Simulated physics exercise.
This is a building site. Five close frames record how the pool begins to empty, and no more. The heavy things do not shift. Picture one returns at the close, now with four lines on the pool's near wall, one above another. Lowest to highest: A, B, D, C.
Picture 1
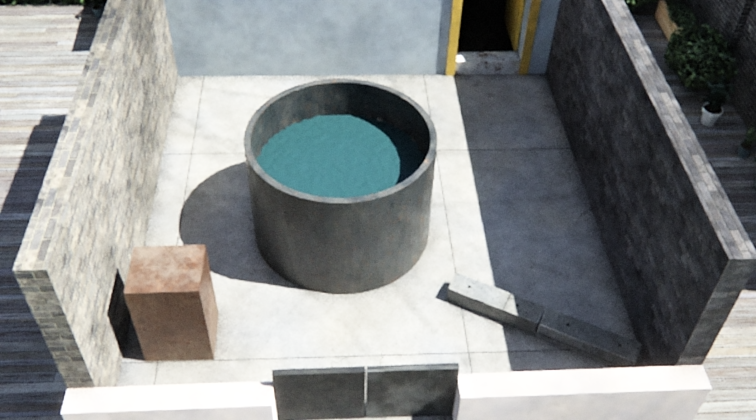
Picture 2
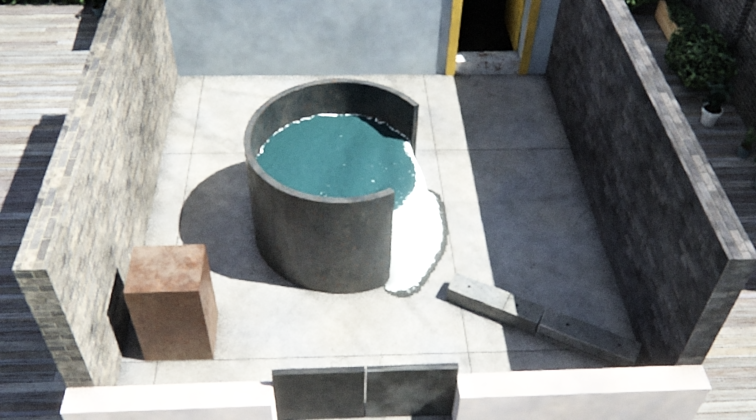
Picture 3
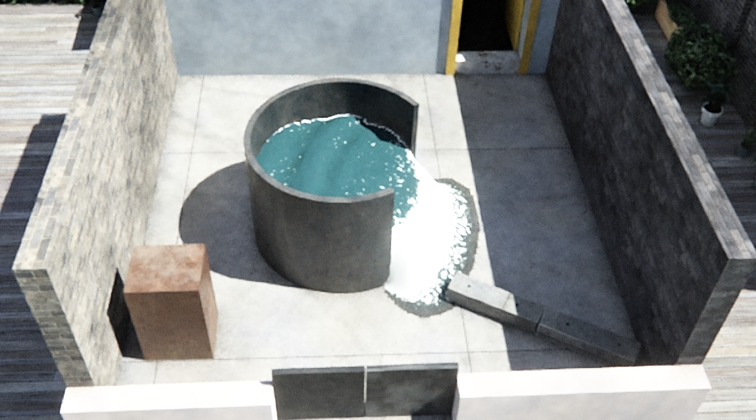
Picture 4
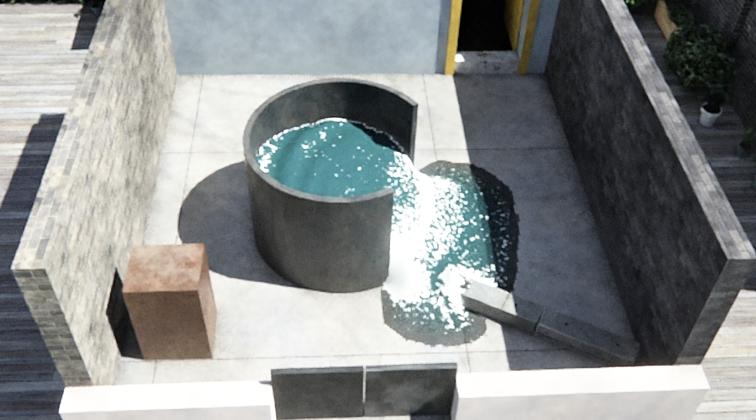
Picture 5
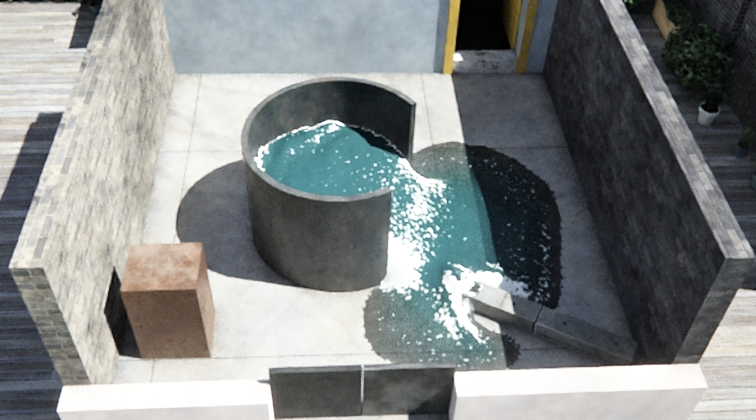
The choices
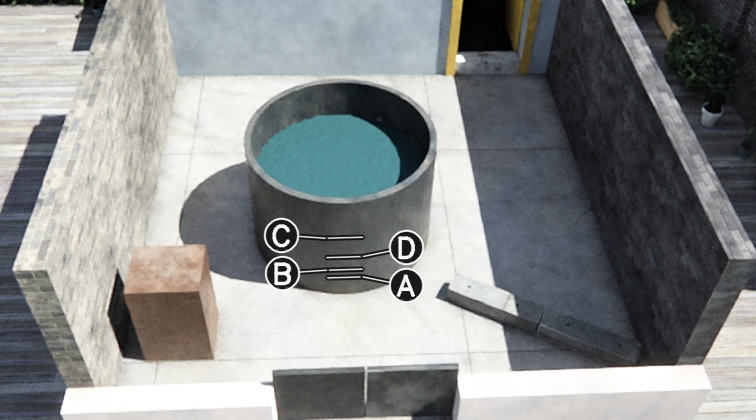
Water sat still in a round grey tank until part of the tank's right side was suddenly gone, then poured out in white foam and spread across the pale floor around the low concrete blocks.
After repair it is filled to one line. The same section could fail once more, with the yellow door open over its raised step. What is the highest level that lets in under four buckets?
Choose C.
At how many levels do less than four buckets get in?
All four.
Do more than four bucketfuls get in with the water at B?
No.
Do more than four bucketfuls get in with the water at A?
No, that is safe.
In white, A at (344, 277); B at (344, 269); C at (344, 237); D at (344, 257); from the bottom up A, B, D, C.
If A is chosen, nothing gets over.
If B is chosen, nothing gets over.
If C is chosen, a splash gets over, under a bucket.
If D is chosen, nothing gets over.
